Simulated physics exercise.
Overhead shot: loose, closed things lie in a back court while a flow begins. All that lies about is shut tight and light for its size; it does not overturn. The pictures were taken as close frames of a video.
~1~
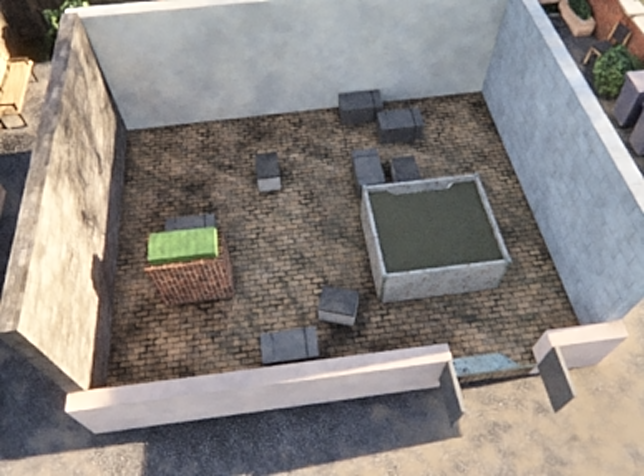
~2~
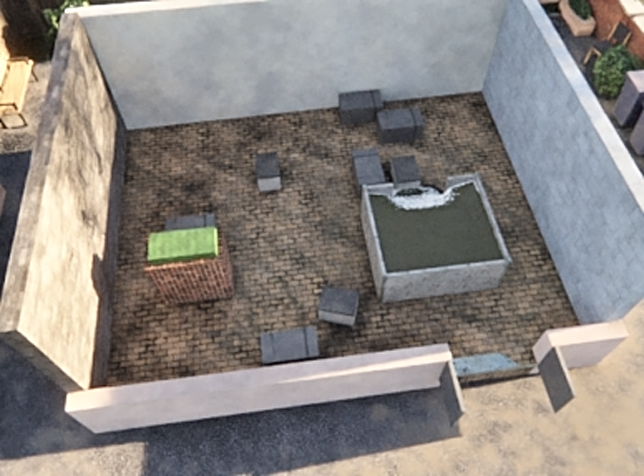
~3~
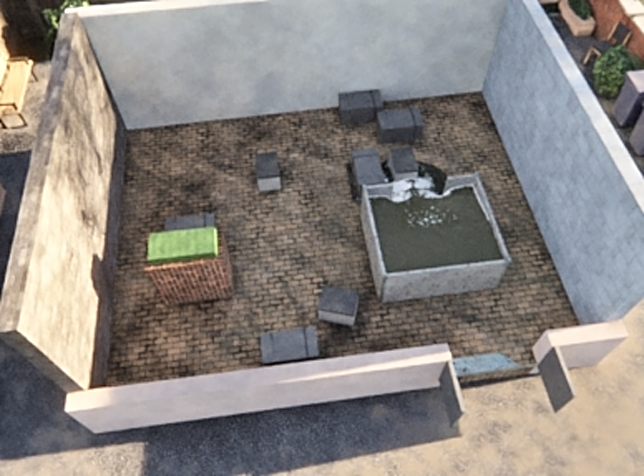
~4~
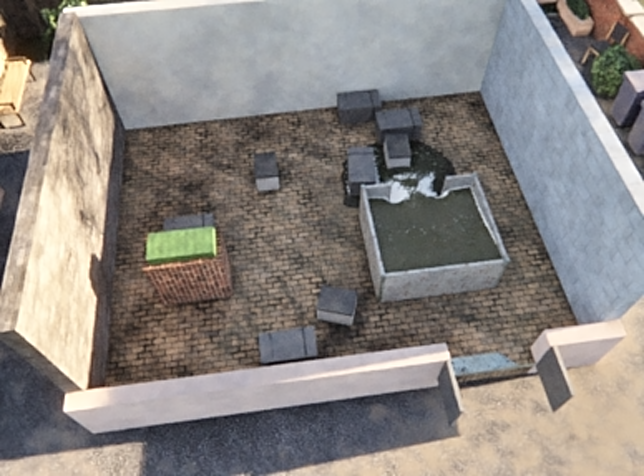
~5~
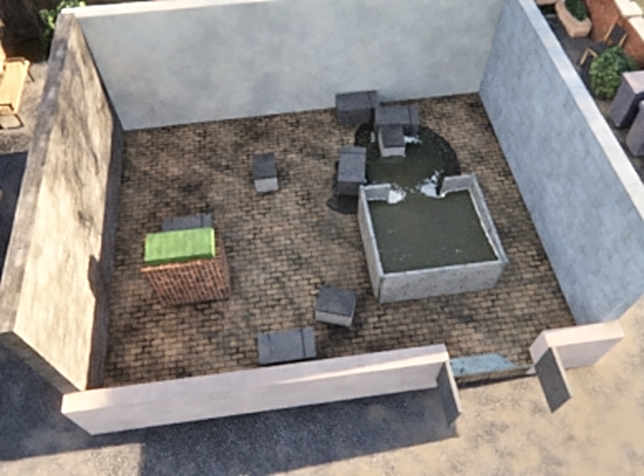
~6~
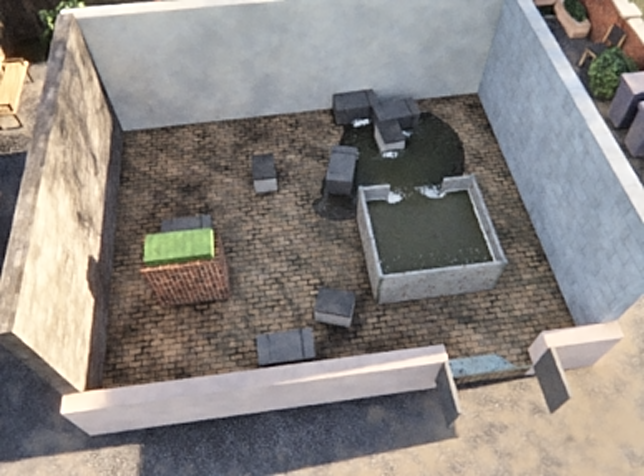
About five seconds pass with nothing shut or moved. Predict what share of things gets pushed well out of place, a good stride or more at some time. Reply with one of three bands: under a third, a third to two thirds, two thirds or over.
A third to two thirds.
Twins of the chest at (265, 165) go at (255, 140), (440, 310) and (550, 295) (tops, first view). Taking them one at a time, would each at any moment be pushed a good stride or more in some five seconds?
Shoved clear, stays put, stays put.
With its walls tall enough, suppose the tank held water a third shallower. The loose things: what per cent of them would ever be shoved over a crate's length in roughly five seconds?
I'd put it near 50 per cent of the loose things.
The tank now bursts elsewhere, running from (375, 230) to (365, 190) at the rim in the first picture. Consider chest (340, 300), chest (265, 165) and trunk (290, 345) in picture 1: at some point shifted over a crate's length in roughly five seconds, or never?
Listed in turn, never travels that far, ends up that far off, never travels that far.
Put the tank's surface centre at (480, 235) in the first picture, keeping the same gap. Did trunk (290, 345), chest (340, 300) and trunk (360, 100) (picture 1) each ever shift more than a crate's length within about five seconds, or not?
Short of it, short of it, covered the distance.
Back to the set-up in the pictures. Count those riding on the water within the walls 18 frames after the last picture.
That adds up to 3.
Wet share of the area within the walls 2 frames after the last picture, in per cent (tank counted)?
30 %, give or take.
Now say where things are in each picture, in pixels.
In the first frame, a chest at (407, 168), on the bottom; a trunk at (368, 166), on the bottom; 0 of 8 have shifted.
In the second frame, a chest at (407, 168) rests on the ground; a trunk at (368, 166), on the bottom; 0 of 8 have shifted.
In the third frame, a chest at (404, 159), on the bottom, close to its start; a trunk at (368, 166), on the bottom; 1 of 8 have shifted.
In the fourth frame, a chest at (398, 145) rests on the ground, a stride from its start; a trunk at (362, 164), on the bottom, close to its start; 2 of 8 have shifted.
In the fifth frame, a chest at (392, 135) rests on the ground, a stride from its start; a trunk at (352, 163), on the bottom, close to its start; 3 of 8 have shifted.
In the sixth frame, a chest at (390, 130), on the bottom, a stride from its start; a trunk at (342, 163) rests on the ground, a stride from its start; 4 of 8 have shifted.
A moment on, 2 of 8 are well off their spots; 2 afloat.
Next, 2 of 8 are well off their spots; 3 afloat.
Later, 4 of 8 are well off their spots; 3 afloat.
In the end, 4 of 8 are well off their spots, and 4 have been at some point; 2 afloat.
